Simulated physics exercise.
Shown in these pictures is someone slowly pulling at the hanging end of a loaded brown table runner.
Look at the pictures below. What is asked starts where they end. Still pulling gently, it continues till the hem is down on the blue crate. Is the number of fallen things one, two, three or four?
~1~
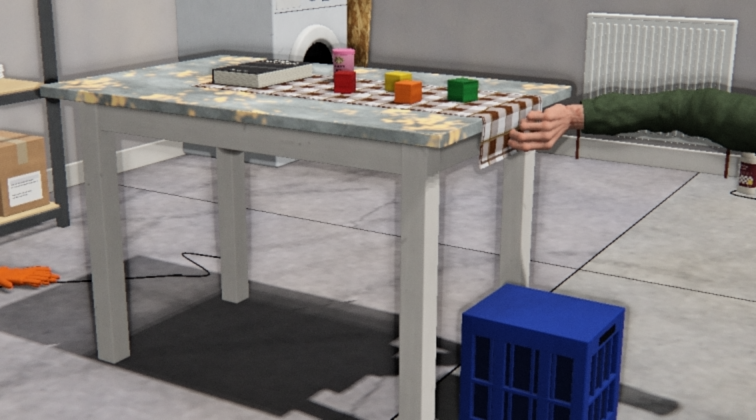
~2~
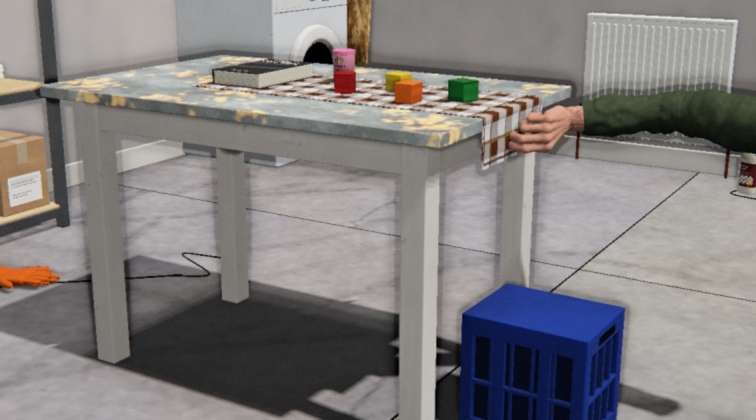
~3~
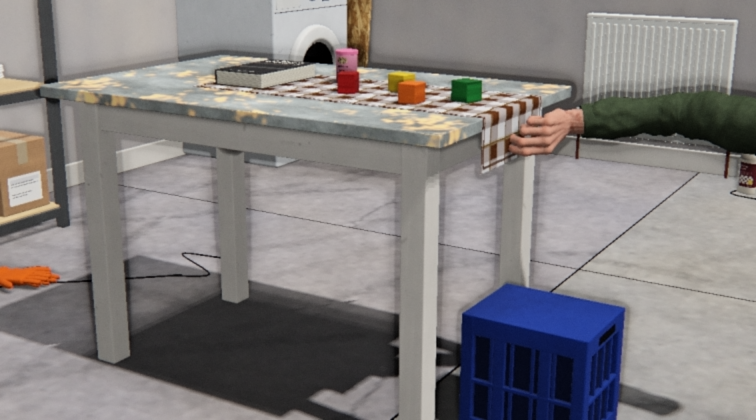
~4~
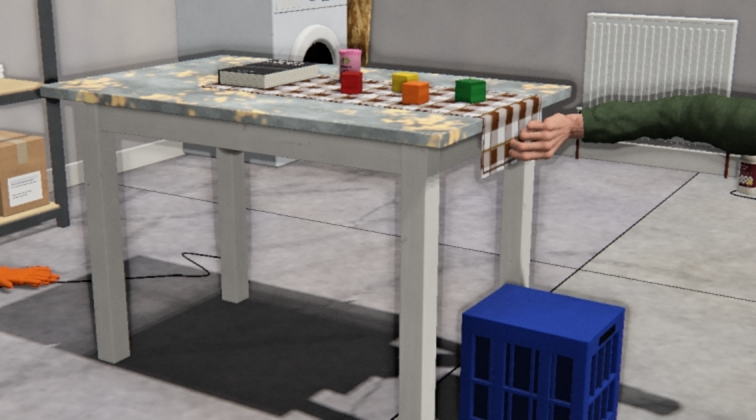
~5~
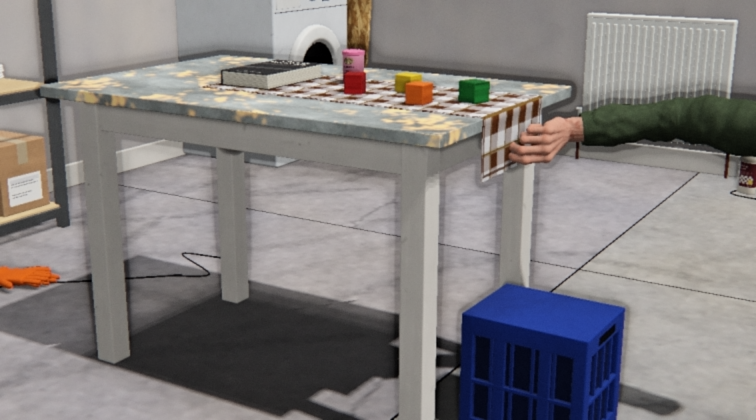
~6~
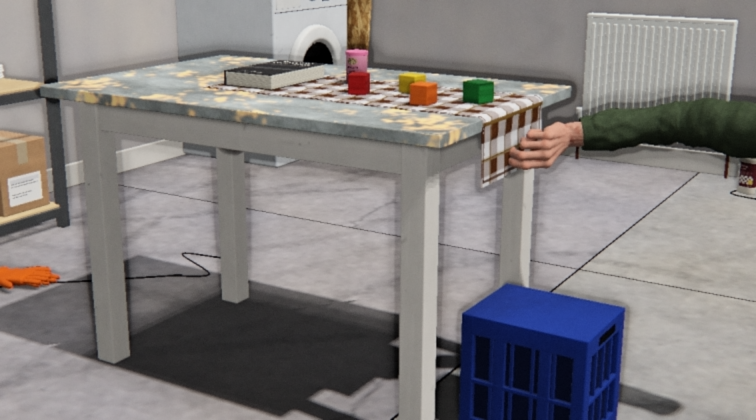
The total lost is three.
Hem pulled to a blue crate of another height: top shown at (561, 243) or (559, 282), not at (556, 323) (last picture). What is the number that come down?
First height: 1; second height: 2.
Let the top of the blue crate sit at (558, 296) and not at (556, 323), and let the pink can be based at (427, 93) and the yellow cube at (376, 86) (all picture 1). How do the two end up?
As for the pink can, it leaves the top; as for the yellow cube, it stays in place.
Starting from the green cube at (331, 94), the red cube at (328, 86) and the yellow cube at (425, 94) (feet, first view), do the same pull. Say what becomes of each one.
The green cube will stay where it is, the red cube will stay where it is, the yellow cube will end up off.
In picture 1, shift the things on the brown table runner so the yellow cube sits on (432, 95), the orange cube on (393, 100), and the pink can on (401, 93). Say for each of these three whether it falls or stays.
Yellow cube: Off. Orange cube: Off. Pink can: Off.
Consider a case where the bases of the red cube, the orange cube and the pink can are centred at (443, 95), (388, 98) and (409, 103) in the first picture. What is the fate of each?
Looking at each one, the red cube drops away, the orange cube drops away and the pink can drops away.
A little later, hem near (511, 242); green cube gone.
Next, hem on the crate; green cube, orange cube and yellow cube gone.
When it is over, hem on the crate; green cube, orange cube and yellow cube gone. The answer is three.
